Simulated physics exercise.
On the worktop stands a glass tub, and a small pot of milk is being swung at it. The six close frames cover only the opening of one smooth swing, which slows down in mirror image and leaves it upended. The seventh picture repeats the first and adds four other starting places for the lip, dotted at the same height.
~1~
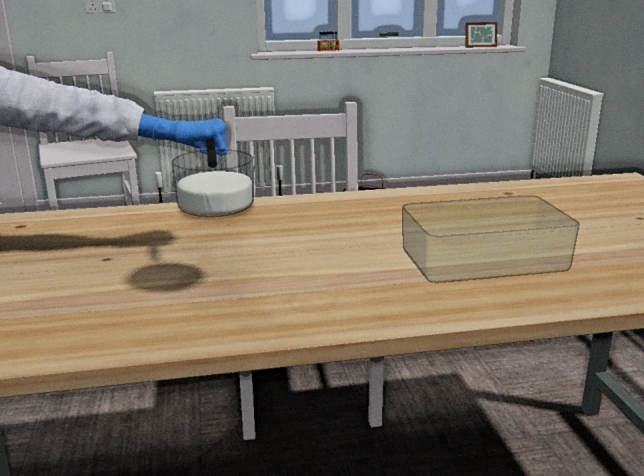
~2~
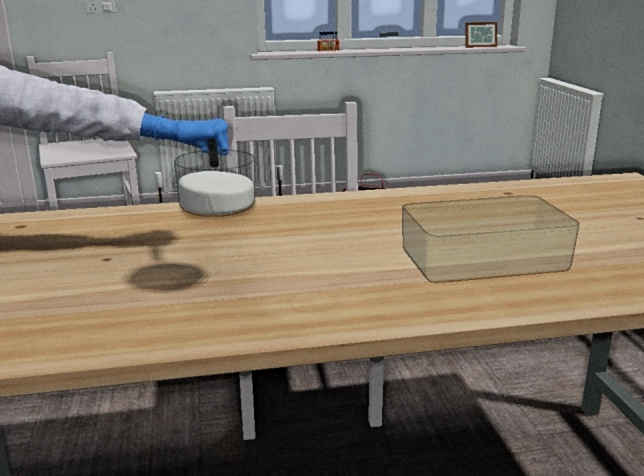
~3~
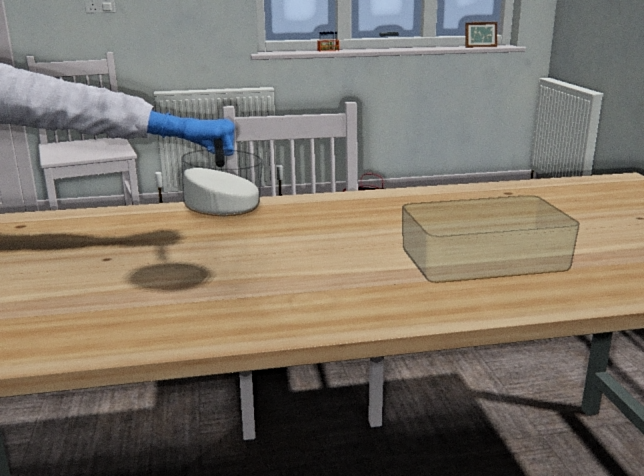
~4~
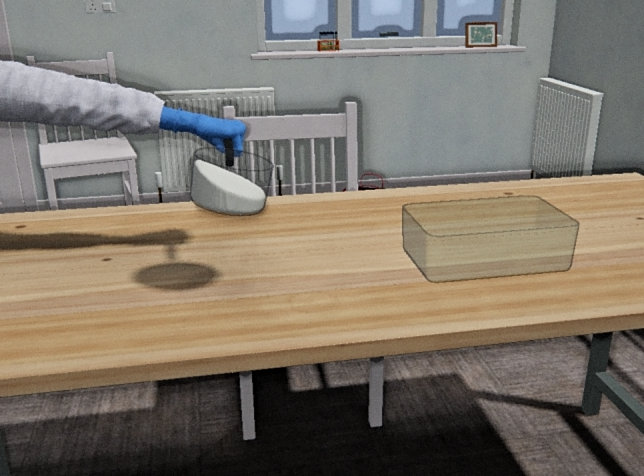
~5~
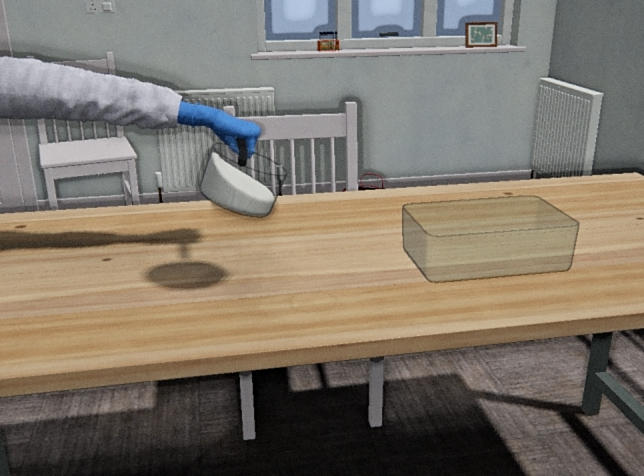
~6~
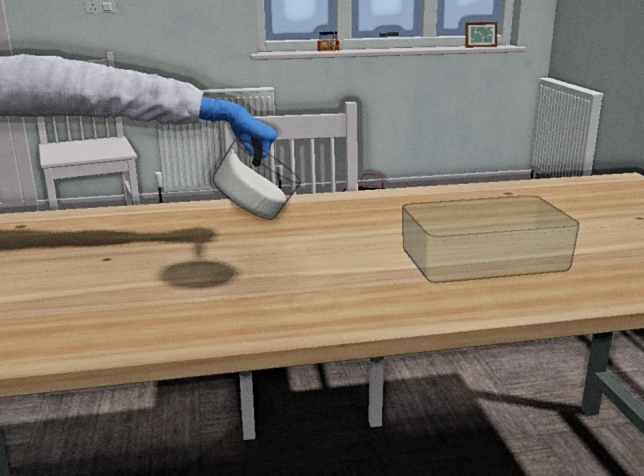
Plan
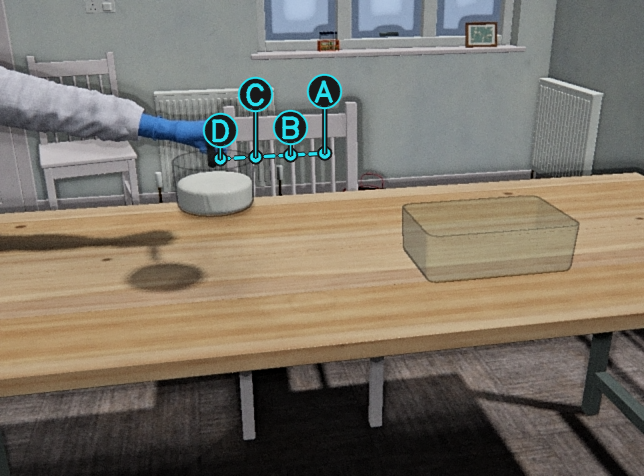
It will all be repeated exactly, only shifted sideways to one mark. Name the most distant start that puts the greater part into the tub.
Take B.
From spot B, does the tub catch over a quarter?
Yes, it does.
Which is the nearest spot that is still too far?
C.
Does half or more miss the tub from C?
Yes.
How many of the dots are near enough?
Two.
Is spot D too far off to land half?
Yes.
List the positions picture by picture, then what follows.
In the first frame, upright, lip at (251, 157); tub from (425, 282) to (570, 269); nothing has left yet.
In the second frame, upright, lip at (253, 157); nothing has left yet.
In the third frame, tipped about 4°, lip at (260, 159); nothing has left yet.
In the fourth frame, tipped about 12°, lip at (272, 164); nothing has left yet.
In the fifth frame, tipped about 23°, lip at (286, 171); nothing has left yet.
In the sixth frame, tipped about 35°, lip at (300, 179); nothing has left yet.
On the marked copy, A at (324, 153); B at (290, 155); C at (255, 156); D at (220, 158).
With A, about 75 % lands in the tub, 3 % falls short and 23 % goes beside or beyond.
With B, about 84 % lands in the tub, 5 % falls short and 10 % goes beside or beyond.
With C, about 12 % lands in the tub, 79 % falls short and 9 % goes beside or beyond.
With D, about 0 % lands in the tub, 93 % falls short and 7 % goes beside or beyond.
